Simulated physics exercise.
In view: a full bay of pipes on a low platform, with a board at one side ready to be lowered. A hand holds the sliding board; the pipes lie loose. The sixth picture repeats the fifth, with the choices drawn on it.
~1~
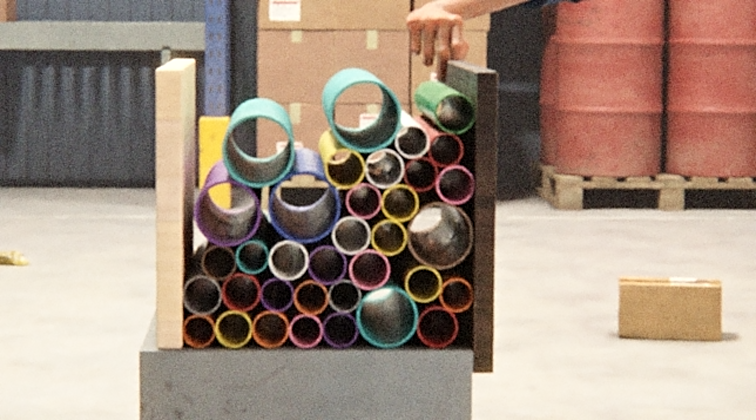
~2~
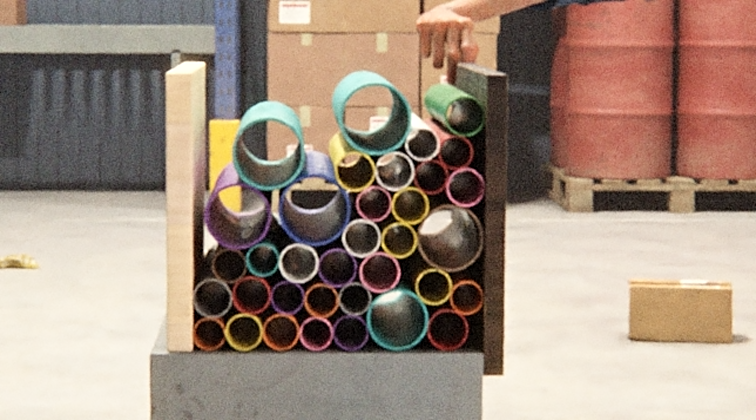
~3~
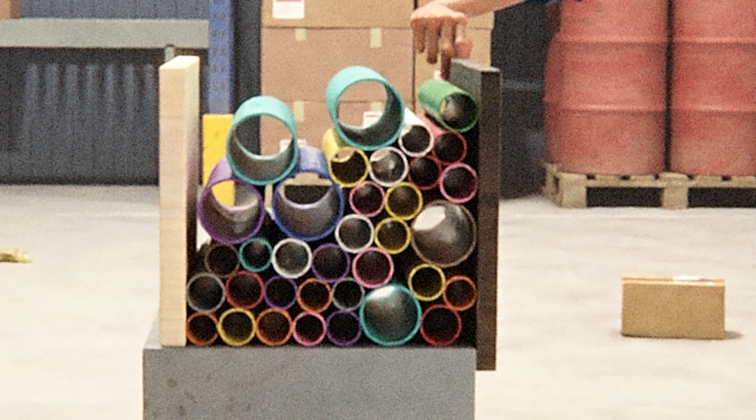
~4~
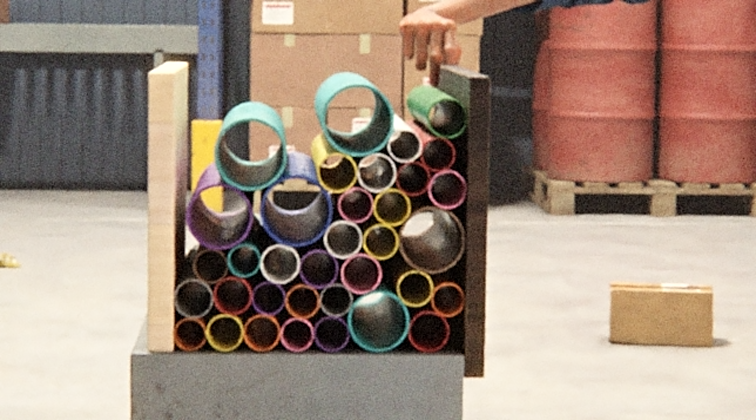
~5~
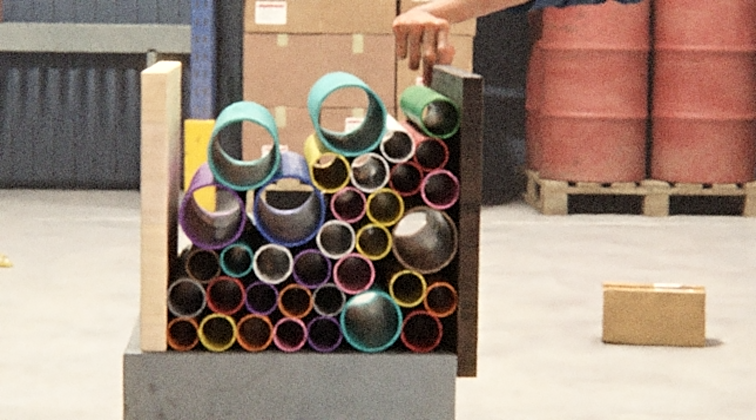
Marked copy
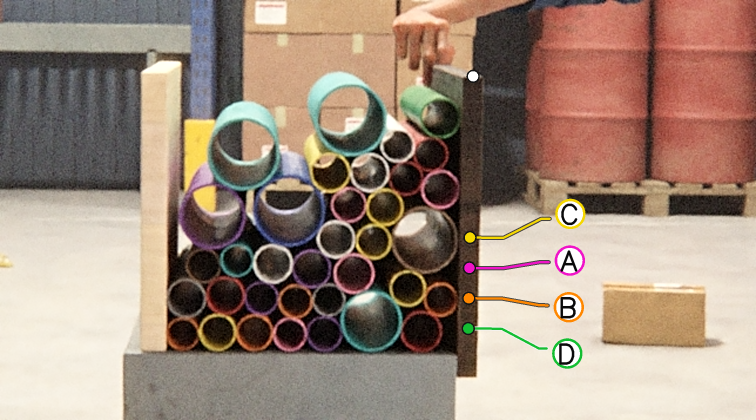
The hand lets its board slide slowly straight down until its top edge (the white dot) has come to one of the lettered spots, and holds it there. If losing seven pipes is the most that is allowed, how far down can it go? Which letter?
A is the limit.
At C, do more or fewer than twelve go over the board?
Fewer than twelve.
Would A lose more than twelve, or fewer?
It loses fewer than twelve.
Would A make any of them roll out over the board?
Yes, at A.
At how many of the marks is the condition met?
Two of them.
On the copy, A at (469, 268); B at (469, 298); C at (470, 237); D at (468, 329); the white dot at (473, 76).
On A. First, top of the board (461, 159).
Then, top of the board (459, 252).
Finally, top of the board (458, 267), about four out over the board.
By contrast, B more than seven out over the board; C three out over the board; D more than seven out over the board.
